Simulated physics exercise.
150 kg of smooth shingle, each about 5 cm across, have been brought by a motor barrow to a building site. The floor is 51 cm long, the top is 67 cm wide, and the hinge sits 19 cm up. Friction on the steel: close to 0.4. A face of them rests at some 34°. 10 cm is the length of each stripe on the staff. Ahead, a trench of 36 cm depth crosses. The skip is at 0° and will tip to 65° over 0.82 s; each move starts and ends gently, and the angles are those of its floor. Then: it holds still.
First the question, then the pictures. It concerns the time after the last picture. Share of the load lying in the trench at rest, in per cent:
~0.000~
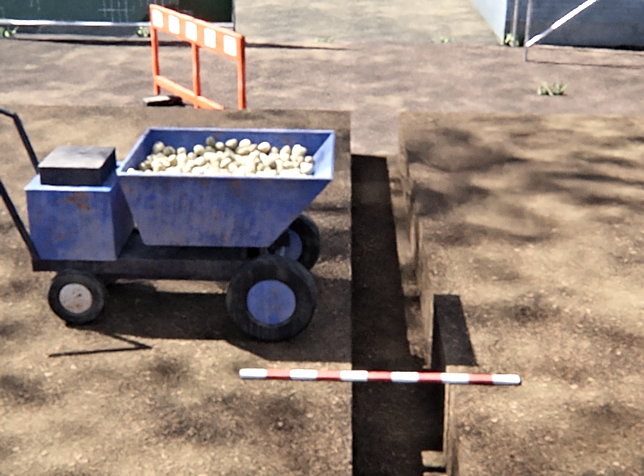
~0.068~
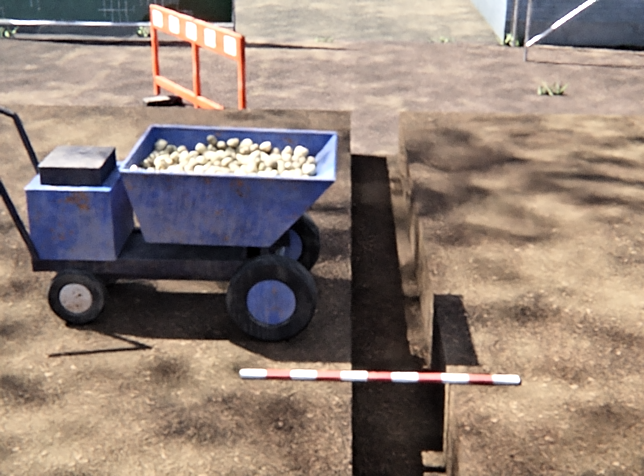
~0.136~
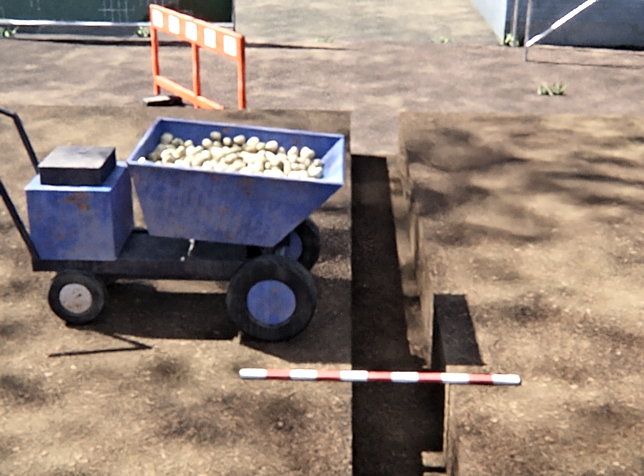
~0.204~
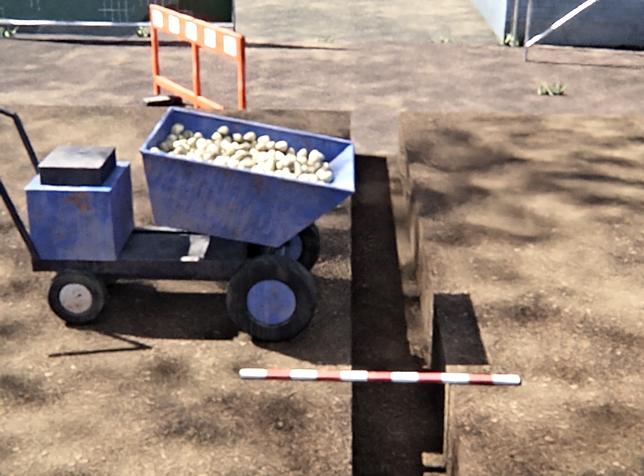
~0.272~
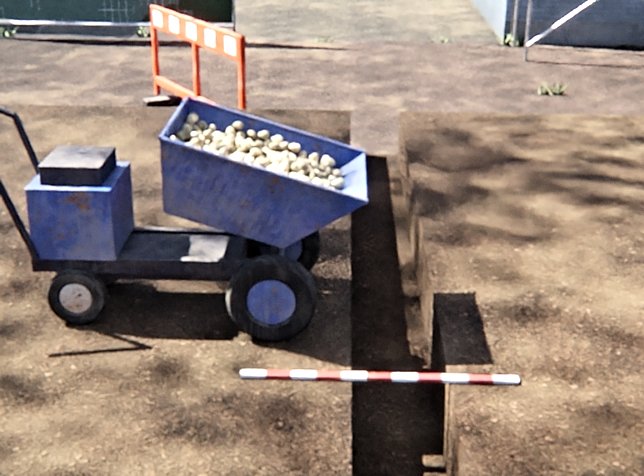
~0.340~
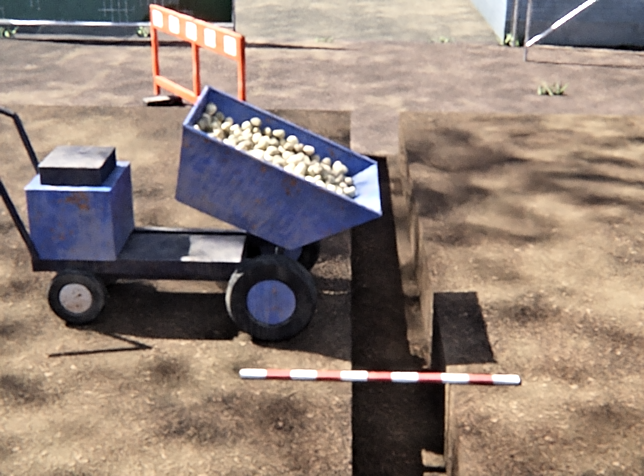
42 per cent.
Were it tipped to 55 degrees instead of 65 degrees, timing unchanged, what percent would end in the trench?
Then about 30 per cent.
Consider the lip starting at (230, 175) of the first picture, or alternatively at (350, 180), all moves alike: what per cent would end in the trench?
First spot about 95, second spot about 30 per cent.
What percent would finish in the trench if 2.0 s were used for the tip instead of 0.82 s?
With that change, it comes to around 55 per cent.
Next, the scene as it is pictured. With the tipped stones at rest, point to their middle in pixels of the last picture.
The tipped stones centre close to (460, 307).
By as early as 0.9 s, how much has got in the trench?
Some 5 per cent.
After 0.6 s the floor is at 55°; 100 % in the skip; the foremost stones are at (397, 247).
After 0.9 s the floor is at 65°; 77 % in the skip, 5 % in the trench, 18 % past the trench; the foremost stones are at (489, 311).
After 1.3 s the floor is at 65°; 33 % in the skip, 12 % in the trench, 55 % past the trench; the foremost stones are at (634, 318).
After 3.2 s the floor is at 65°; 0 % in the skip, 42 % in the trench, 58 % past the trench; the foremost stones are past the picture's edge.
